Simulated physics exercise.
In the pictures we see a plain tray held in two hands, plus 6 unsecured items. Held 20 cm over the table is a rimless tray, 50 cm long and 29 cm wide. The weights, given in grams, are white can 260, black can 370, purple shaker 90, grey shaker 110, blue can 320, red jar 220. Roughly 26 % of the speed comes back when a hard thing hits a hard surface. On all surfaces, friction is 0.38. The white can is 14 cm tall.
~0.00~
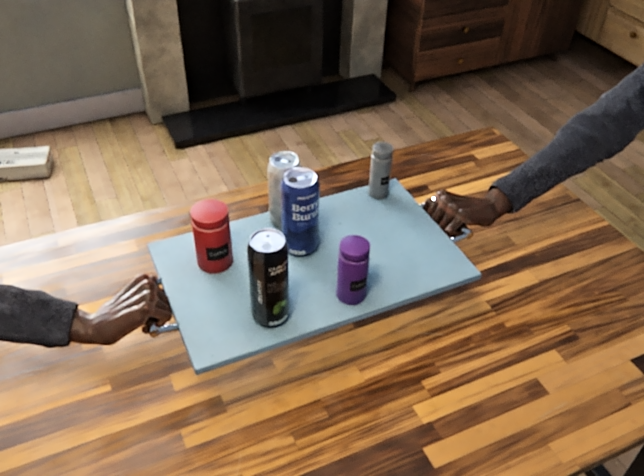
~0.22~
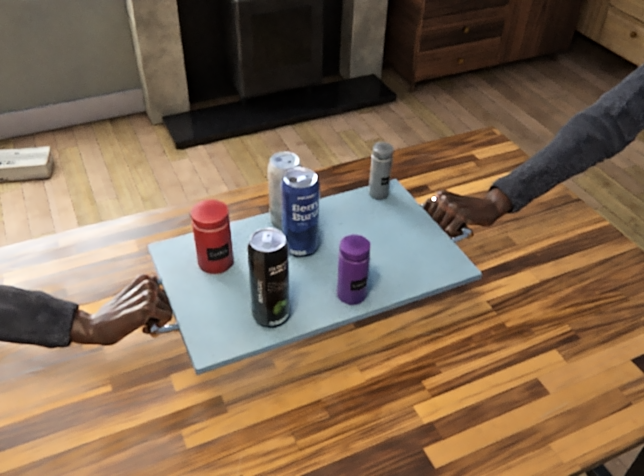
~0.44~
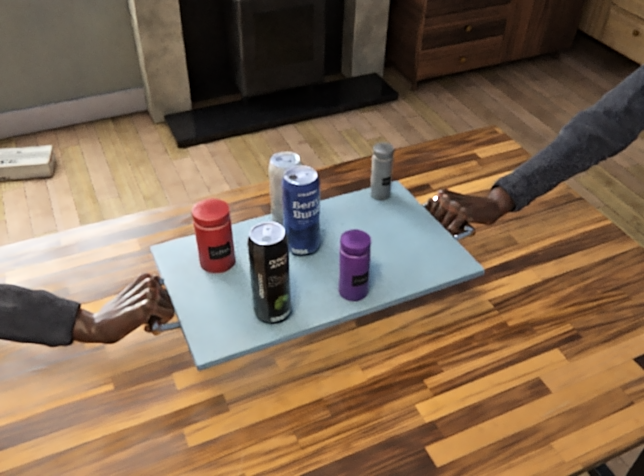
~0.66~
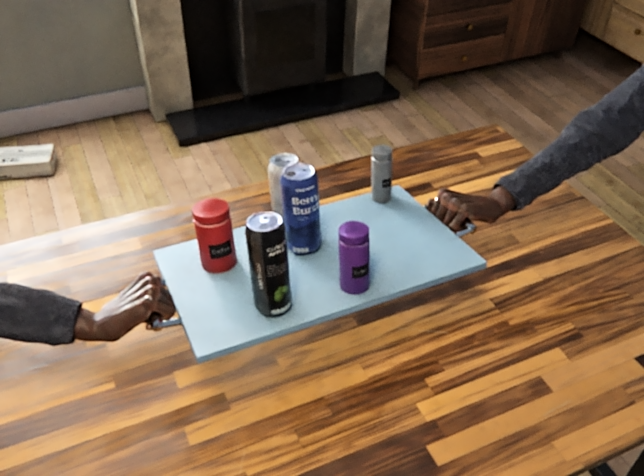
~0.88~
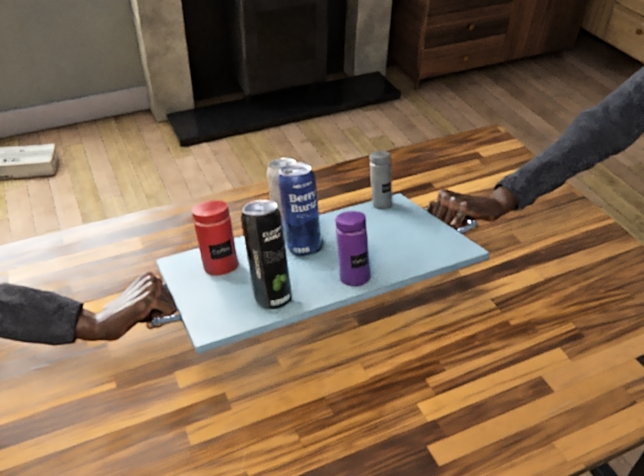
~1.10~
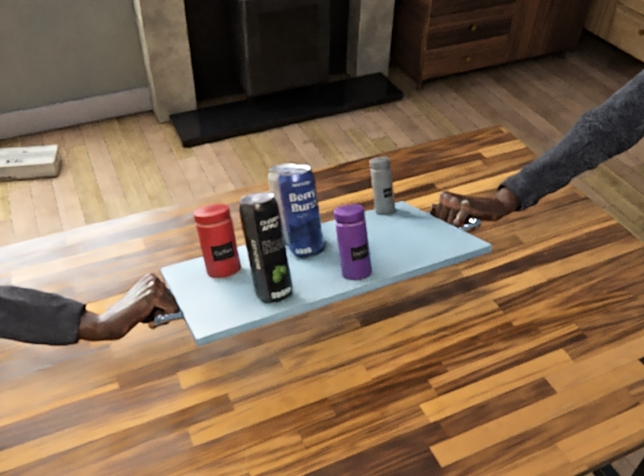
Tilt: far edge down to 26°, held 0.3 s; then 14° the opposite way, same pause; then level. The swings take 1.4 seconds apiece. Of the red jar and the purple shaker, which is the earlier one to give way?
It is the first of the two.
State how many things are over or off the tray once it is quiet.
The count is 6.
After 1.60 s, tray tilted 26°, far edge down; white can, grey shaker and red jar now off the tray; purple shaker slid 9 cm near (329, 225); black can on its side.
After 2.10 s, tray tilted 22°, far edge down; black can, purple shaker and blue can now off the tray.
After 2.60 s, tray level.
After 3.60 s, tray tilted 14°, near edge down.
At rest (5.3 s), off the tray, white can, black can, purple shaker, grey shaker, blue can and red jar. Seen from the same camera at the end, red jar near (145, 238), purple shaker near (287, 307). Red jar went at 1.52 s; purple shaker went at 1.90 s.
